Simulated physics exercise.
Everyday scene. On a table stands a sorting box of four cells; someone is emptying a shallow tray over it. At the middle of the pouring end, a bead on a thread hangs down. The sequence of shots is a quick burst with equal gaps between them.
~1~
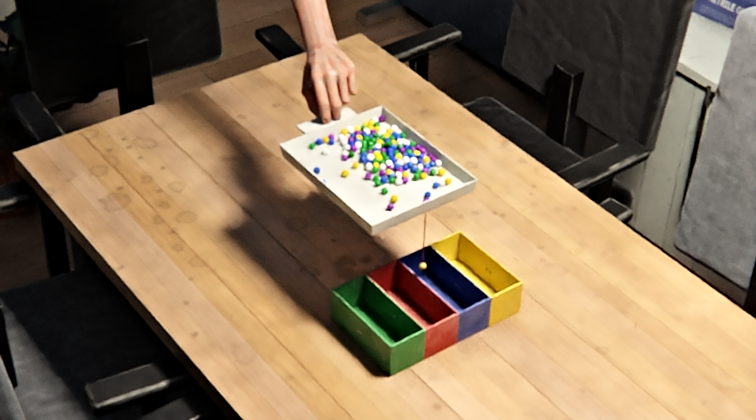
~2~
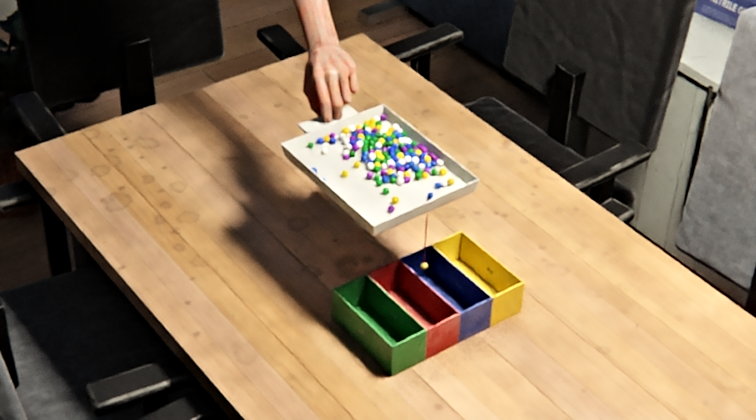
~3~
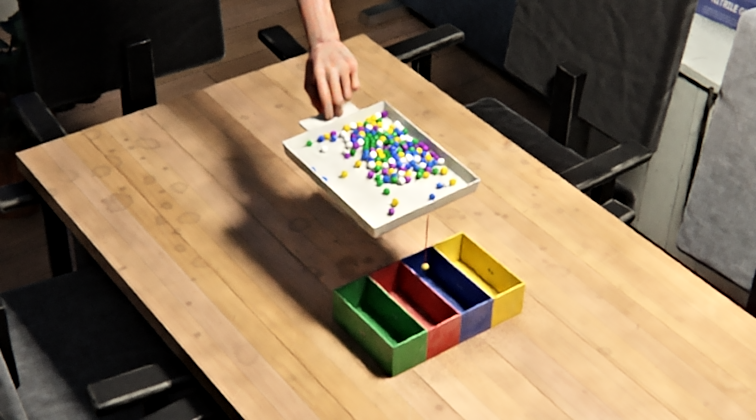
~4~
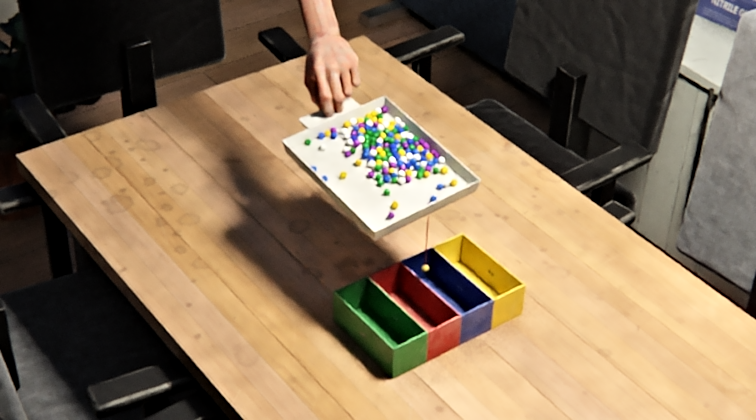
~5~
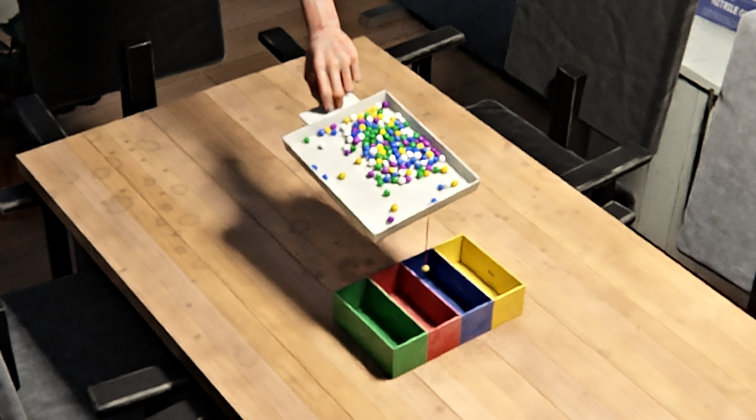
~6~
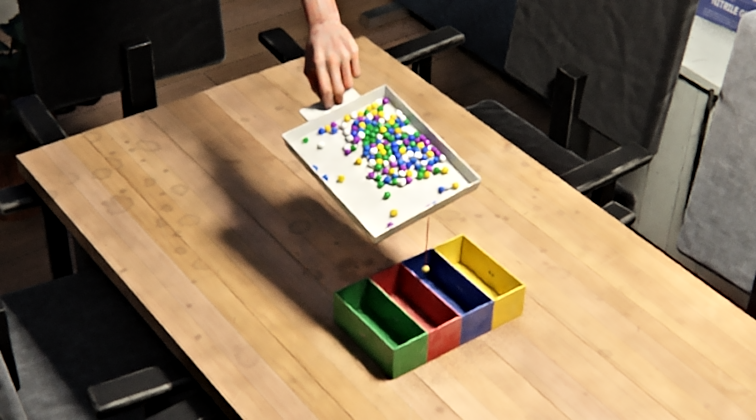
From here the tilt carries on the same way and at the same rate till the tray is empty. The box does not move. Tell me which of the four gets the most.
The green cell gets the most.
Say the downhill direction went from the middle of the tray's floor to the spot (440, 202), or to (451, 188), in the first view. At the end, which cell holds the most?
The cell in yellow, then the cell in yellow.
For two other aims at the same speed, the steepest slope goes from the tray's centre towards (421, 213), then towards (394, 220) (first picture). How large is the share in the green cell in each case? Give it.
Respectively close to 20 and 80 in a hundred.
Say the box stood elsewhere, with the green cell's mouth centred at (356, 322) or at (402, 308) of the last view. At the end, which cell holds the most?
At the first place the red one, at the second the cell in green.
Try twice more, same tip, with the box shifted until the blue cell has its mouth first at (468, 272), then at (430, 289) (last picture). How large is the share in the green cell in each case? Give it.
It works out to 50 percent and then 30 percent.
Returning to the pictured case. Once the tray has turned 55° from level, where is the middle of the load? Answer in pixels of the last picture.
In the last view, the load is centred close to (384, 209).
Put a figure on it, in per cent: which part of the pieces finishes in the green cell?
Roughly 90 %.
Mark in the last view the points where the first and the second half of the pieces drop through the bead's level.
(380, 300), then (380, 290).
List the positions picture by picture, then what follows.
The first frame shows corners of the pouring end at (373, 223) and (474, 179), level; middle of the load at (383, 151), round plastic beads; bead on its thread at (423, 266); green cell at (407, 350); red cell at (441, 333); blue cell at (474, 317); yellow cell at (506, 301).
The second frame shows corners of the pouring end at (374, 224) and (476, 179), level; middle of the load at (392, 151).
The third frame shows corners of the pouring end at (375, 226) and (477, 179), tipped barely, lowest at the left corner; middle of the load at (393, 149), a small part on the move.
The fourth frame shows corners of the pouring end at (375, 229) and (477, 180), tipped a little, lowest at the left corner; middle of the load at (393, 147), a small part on the move.
The fifth frame shows corners of the pouring end at (375, 232) and (478, 179), tipped a little, lowest at the left corner; middle of the load at (385, 144), a small part on the move.
The sixth frame shows corners of the pouring end at (375, 234) and (478, 179), tipped a little, lowest at the left corner; middle of the load at (385, 144), nearly all on the move; green cell at (410, 353); red cell at (444, 336); blue cell at (477, 320); yellow cell at (508, 305).
Soon, tray tipped steeply; nearly all on the tray; a stray few in the green cell.
A while on, tray tipped right over; about a third on the tray; about half in the green cell; a stray few in the red cell; a small part falling or outside the box.
Towards the end, tray tipped past a quarter turn; nearly all in the green cell; a small part in the red cell; a stray few in the blue cell; a stray few falling or outside the box.
Finally, tray tipped past a quarter turn; nearly all in the green cell; a small part in the red cell; a stray few in the blue cell; none in the yellow cell; a stray few outside the box.
